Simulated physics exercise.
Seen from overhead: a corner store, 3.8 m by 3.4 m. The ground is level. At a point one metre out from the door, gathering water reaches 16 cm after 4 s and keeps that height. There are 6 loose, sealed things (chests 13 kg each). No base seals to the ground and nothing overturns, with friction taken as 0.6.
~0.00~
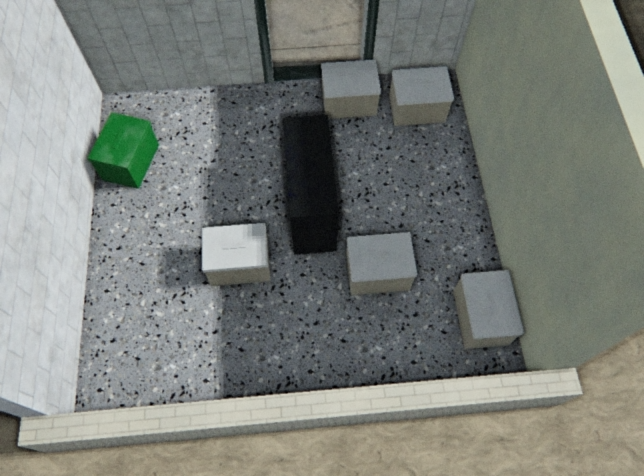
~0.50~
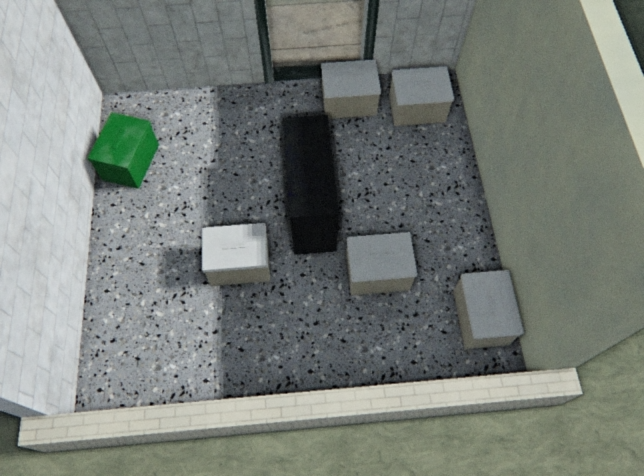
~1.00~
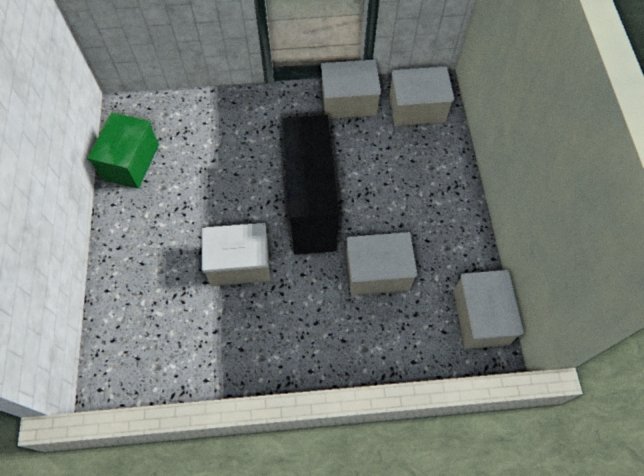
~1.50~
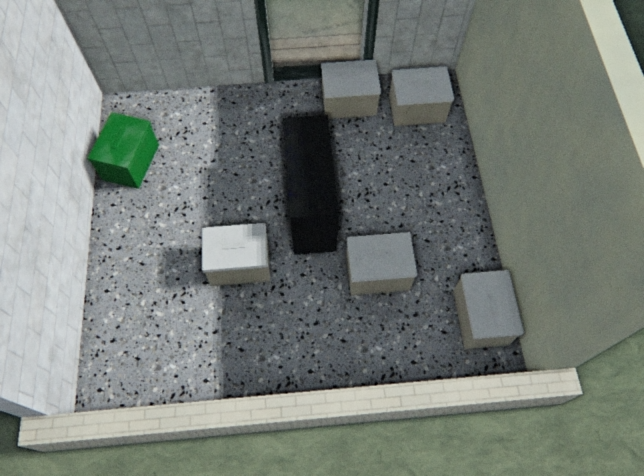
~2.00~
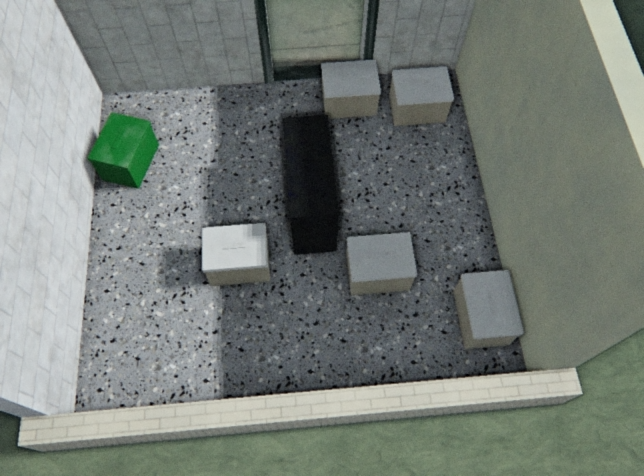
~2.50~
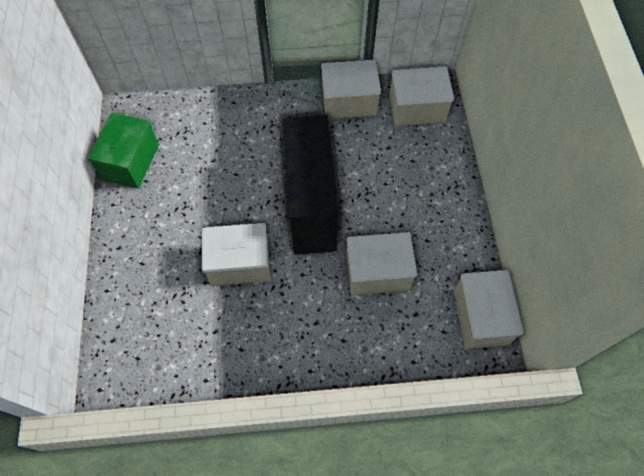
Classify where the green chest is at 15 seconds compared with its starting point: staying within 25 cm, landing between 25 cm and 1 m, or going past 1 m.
The green chest lands between 25 cm and 1 m.
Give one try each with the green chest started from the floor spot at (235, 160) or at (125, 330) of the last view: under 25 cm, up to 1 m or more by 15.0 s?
The first start leaves it slightly displaced, the second leaves it slightly displaced.
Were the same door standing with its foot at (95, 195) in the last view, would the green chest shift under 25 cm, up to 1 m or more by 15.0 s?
As for the green chest, it winds up a long way off.
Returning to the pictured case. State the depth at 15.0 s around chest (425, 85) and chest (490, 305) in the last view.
I'd estimate 7 cm for the first and 11 cm for the second.
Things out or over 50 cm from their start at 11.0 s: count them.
It comes to 1.
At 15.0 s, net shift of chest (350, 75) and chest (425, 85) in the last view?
The first is 200 cm from its start, the second 80 cm.
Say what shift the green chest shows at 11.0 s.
It is about 0 cm out of place by then.
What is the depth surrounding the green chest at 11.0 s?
Depth: About 4 cm.
After 3.5 s the green chest is near (119, 139), 0.0 m from its start, aground; 0 afloat.
After 6.8 s the green chest is near (119, 139), 0.0 m from its start, aground; 0 afloat.
After 11.0 s the green chest is near (119, 139), 0.0 m from its start, aground; 4 afloat.
After 15.0 s the green chest is near (133, 83), 0.6 m from its start, afloat; 6 afloat.
